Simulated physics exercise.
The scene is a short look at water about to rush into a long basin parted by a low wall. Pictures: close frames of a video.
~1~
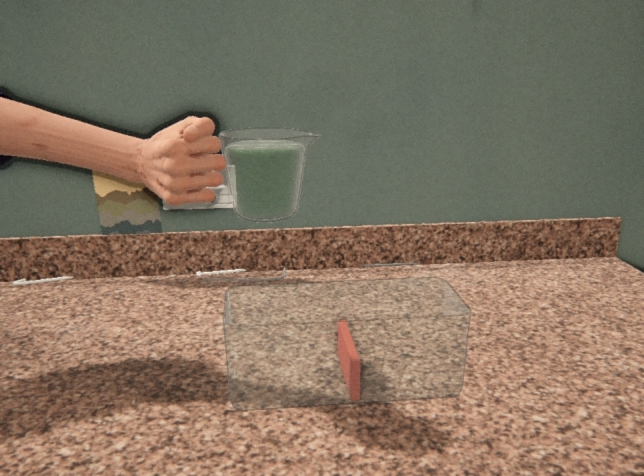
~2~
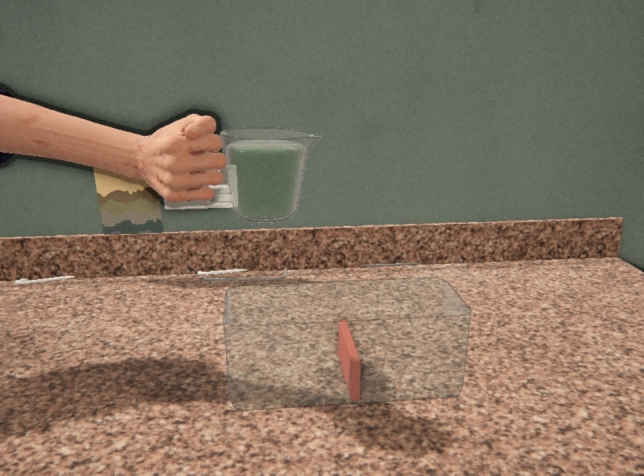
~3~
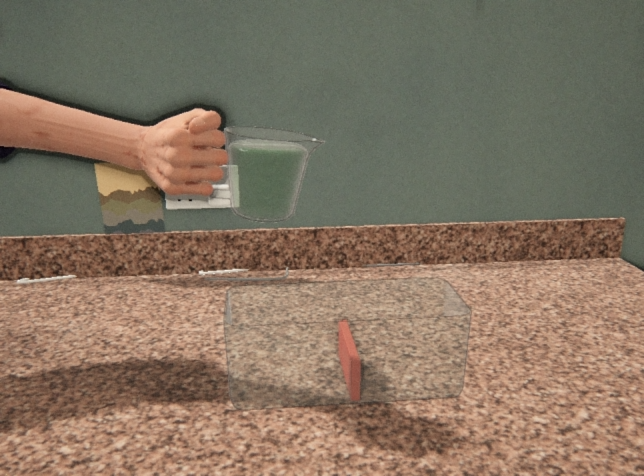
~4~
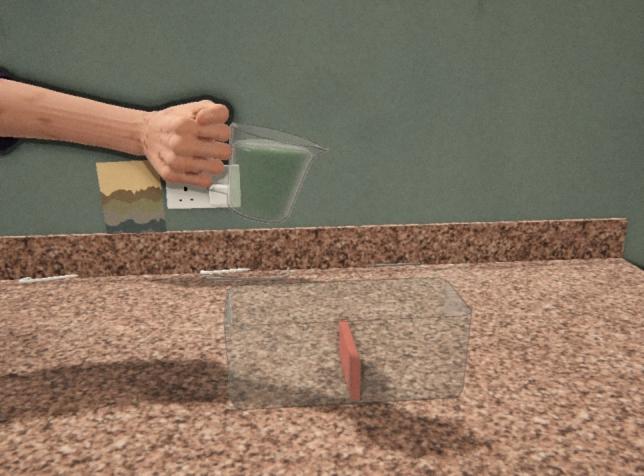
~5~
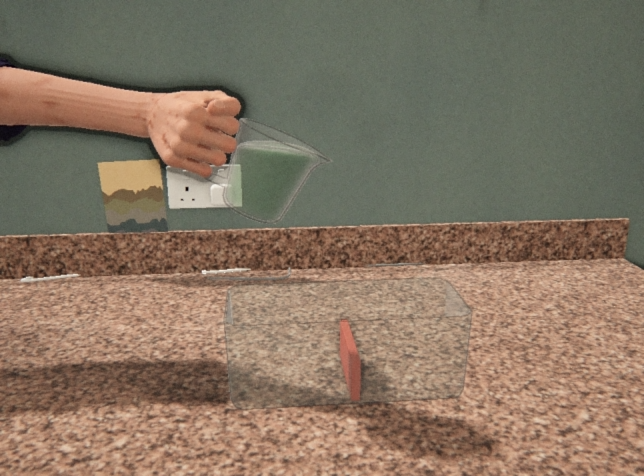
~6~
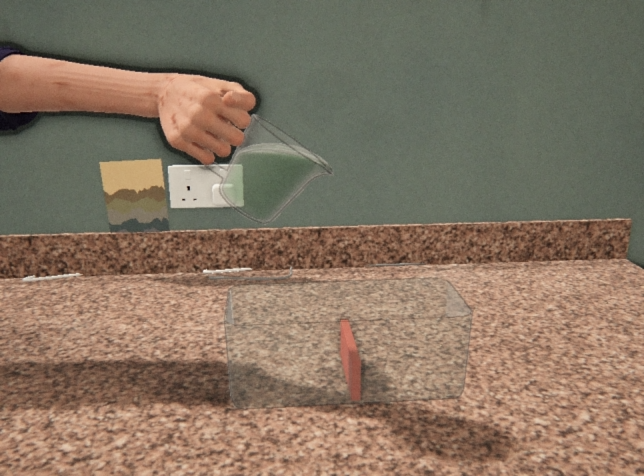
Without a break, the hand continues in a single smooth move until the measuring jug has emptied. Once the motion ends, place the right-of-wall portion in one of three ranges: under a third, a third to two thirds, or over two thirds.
The right side of the wall holds a large share, beyond two thirds.
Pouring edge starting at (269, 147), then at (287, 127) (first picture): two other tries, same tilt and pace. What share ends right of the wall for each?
Start one gives close to 5 percent, start two close to 15 percent.
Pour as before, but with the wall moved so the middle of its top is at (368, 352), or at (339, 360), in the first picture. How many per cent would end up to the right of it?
About 35 per cent on the first try, and 85 per cent on the second.
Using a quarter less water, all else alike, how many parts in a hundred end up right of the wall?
70 %.
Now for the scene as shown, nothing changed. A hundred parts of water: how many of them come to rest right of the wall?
It is close to 80 per cent.
A moment on, the measuring jug is tipped right over and 40 per cent is still to pour, 0 is left of the wall and 20 right of it.
Next, the measuring jug is tipped right over and 6 per cent is still to pour, 10 is left of the wall and 66 right of it.
Then the measuring jug is tipped right over and 0 per cent is still to pour, 16 is left of the wall and 80 right of it.
Later the measuring jug is tipped right over and 0 per cent is still to pour, 17 is left of the wall and 80 right of it.
In the end 17 per cent lies left of the wall, 80 right of it and 3 outside.
